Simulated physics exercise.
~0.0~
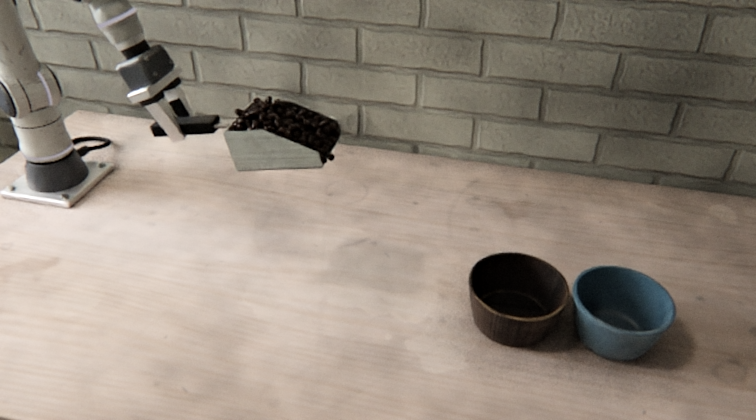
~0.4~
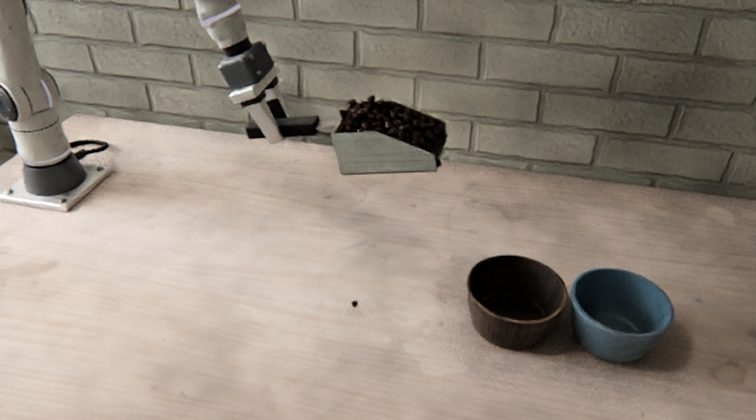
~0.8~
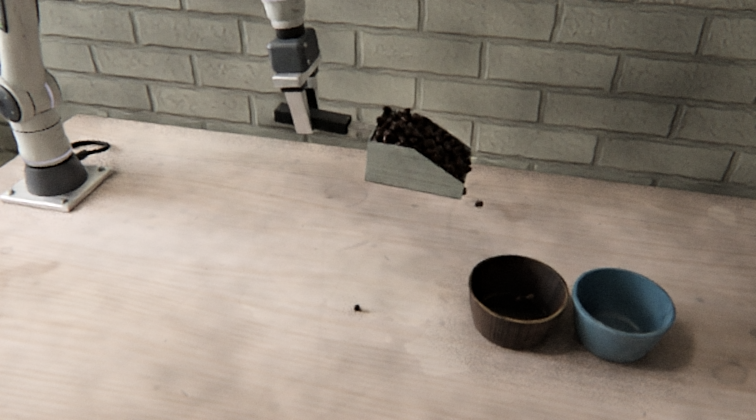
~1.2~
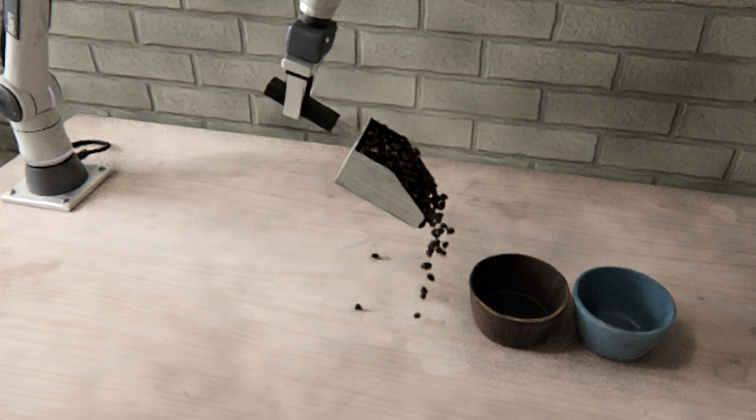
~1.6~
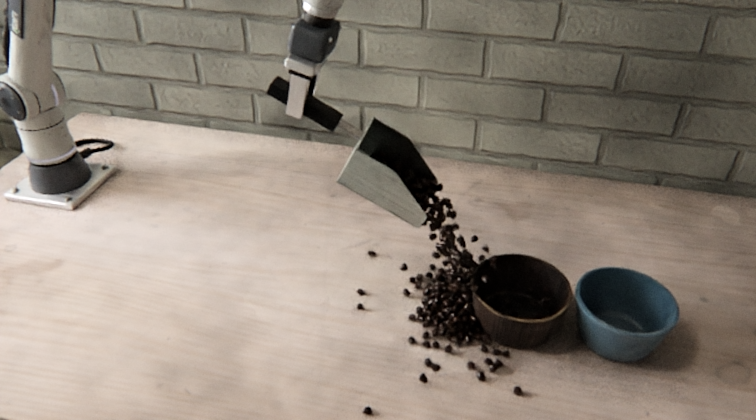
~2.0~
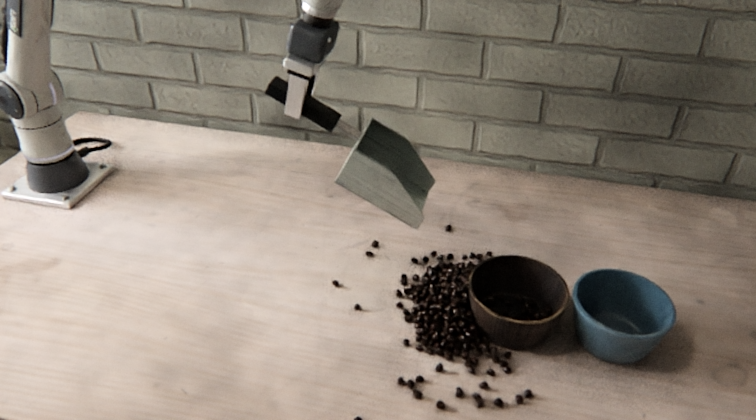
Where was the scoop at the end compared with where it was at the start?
At the end the scoop was farther to the right and a little lower in view, closer to the brown bowl than it had been at the start.
